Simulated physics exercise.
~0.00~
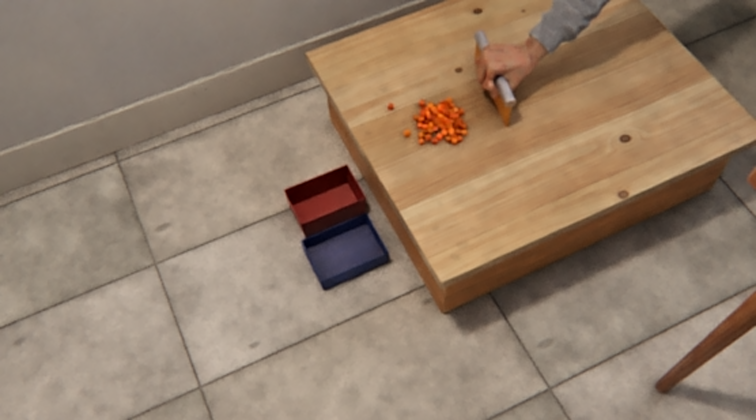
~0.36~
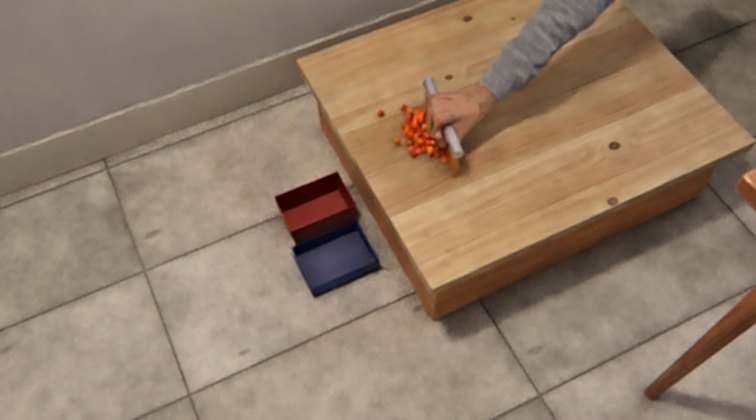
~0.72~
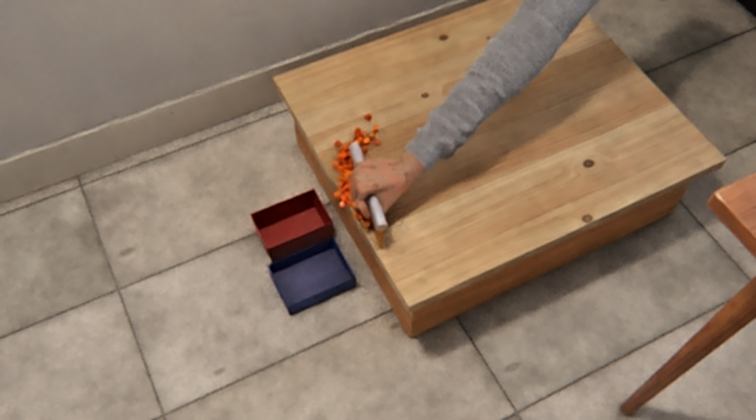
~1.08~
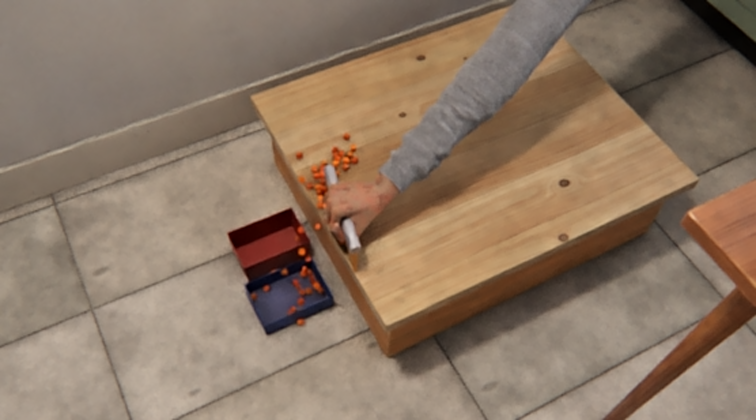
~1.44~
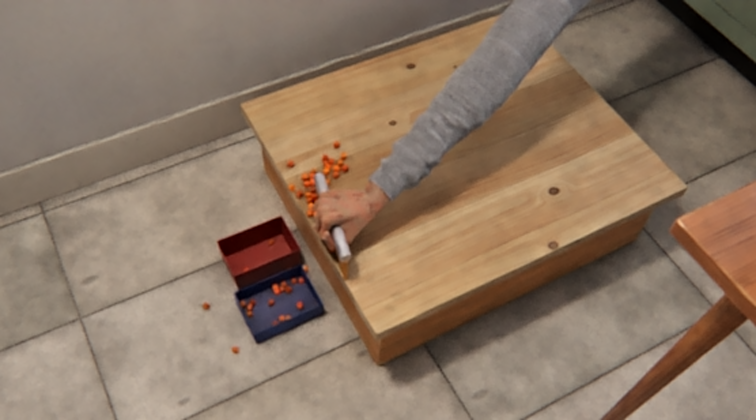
A hand gripping a scraper pushed a pile of small orange carrot pieces left across a wooden platform to its edge, where some tumbled down, mostly into the blue tin, with a few on the floor, while most stayed on top.
